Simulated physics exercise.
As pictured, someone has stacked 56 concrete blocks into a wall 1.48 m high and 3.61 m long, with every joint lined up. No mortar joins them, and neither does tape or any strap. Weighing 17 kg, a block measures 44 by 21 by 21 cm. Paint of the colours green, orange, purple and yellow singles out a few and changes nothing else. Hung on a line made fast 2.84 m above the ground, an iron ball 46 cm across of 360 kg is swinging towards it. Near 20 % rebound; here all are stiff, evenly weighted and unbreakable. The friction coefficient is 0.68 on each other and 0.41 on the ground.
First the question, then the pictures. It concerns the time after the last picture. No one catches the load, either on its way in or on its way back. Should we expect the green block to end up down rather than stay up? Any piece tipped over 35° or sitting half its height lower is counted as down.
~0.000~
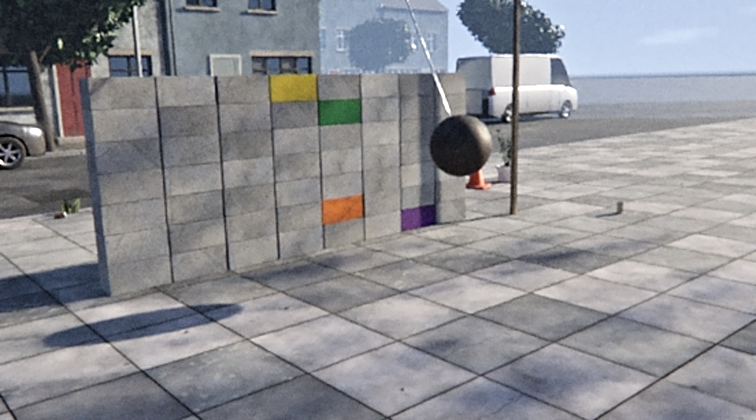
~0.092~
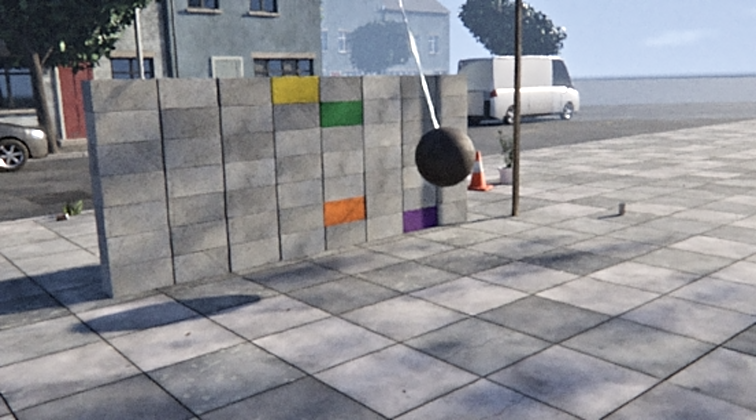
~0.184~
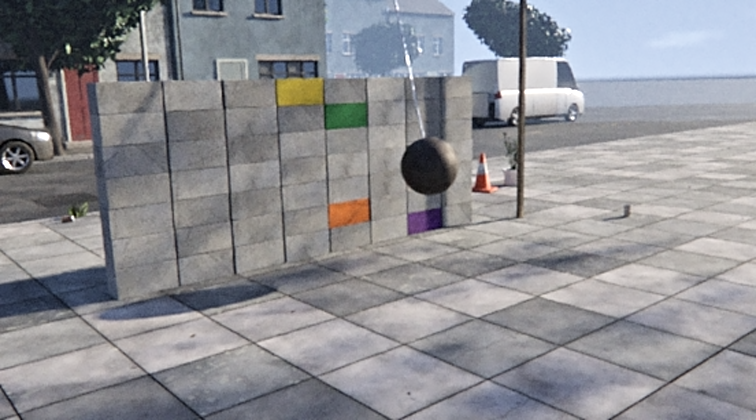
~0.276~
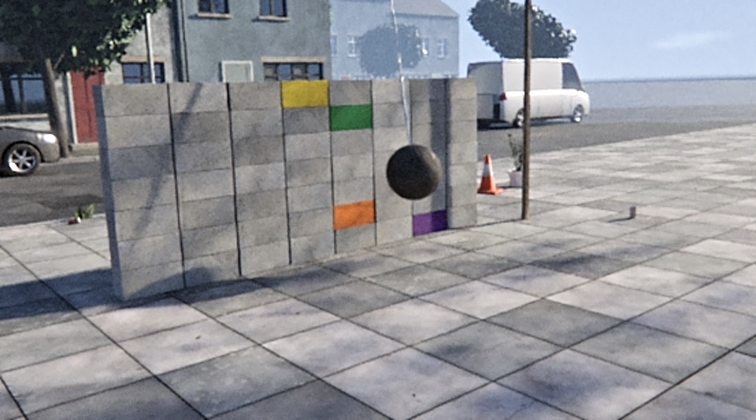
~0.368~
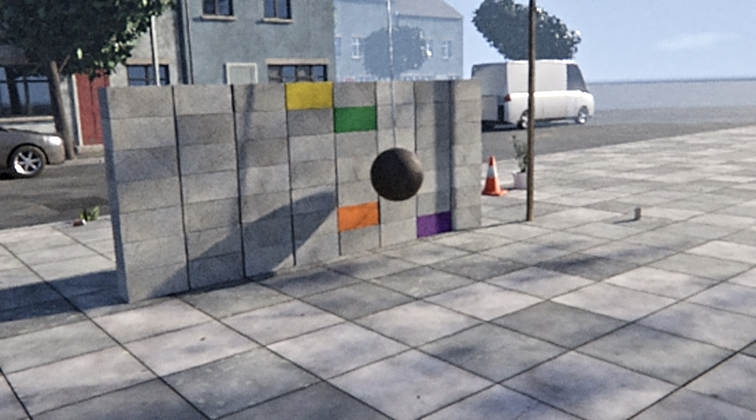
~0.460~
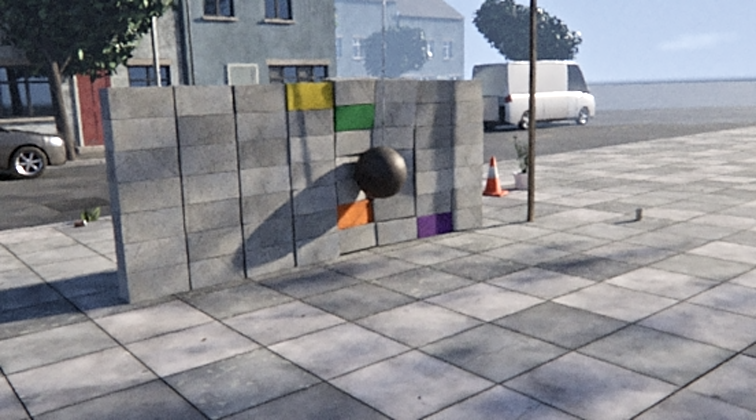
Yes.
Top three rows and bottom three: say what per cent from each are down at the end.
Of the top ones 20 percent, of the bottom ones 20 percent.
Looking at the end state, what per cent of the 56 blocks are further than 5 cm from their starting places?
Displaced: 25 %.
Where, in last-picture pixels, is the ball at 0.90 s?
It should be about (331, 150) in pixels.
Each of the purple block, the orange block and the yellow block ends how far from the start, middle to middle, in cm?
Approx. shifts in cm - purple: 0; orange: 60; yellow: 0.
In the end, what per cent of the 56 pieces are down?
Somewhere near 25 in a hundred.
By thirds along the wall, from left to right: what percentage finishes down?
0 / 50 / 30 %, left to right.
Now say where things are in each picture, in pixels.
In the first frame (places mark the middle of the side facing us; the camera pans a little), ball (466, 137) line 27° before plumb; green block (340, 112); orange block (343, 209); purple block (419, 218); nothing disturbed.
The second frame shows ball (450, 151) line 22° before plumb; green block (342, 114).
The third frame shows ball (434, 163) line 16° before plumb; green block (347, 116).
The fourth frame shows ball (417, 172) line 9° before plumb; green block (352, 118).
The fifth frame shows ball (400, 177) line 2° before plumb; green block (356, 119).
The sixth frame shows ball (382, 180) line 4° past plumb; green block (356, 117) leaning 7°; orange block (355, 214) leaning 5°; yellow block (311, 96); steepest lean 7°, the block at (397, 91); 16 disturbed, none down.
After 0.62 s, line 12° past plumb; none of the 56 blocks down, 21 disturbed; green block leaning 22°; orange block leaning 20°.
After 0.90 s, line 23° past plumb; 14 of the 56 blocks down; green block on its side; orange block on its side.
After 1.44 s, line 21° past plumb; 14 of the 56 blocks down; green block leaning 44°, 80 cm lower; orange block on its side.
At rest (3.2 s), line 9° before plumb; 14 of the 56 blocks down; green block on its side; orange block on its side; yellow block unmoved. As the last picture would show them, middles, green block near (283, 243), orange block near (310, 232).
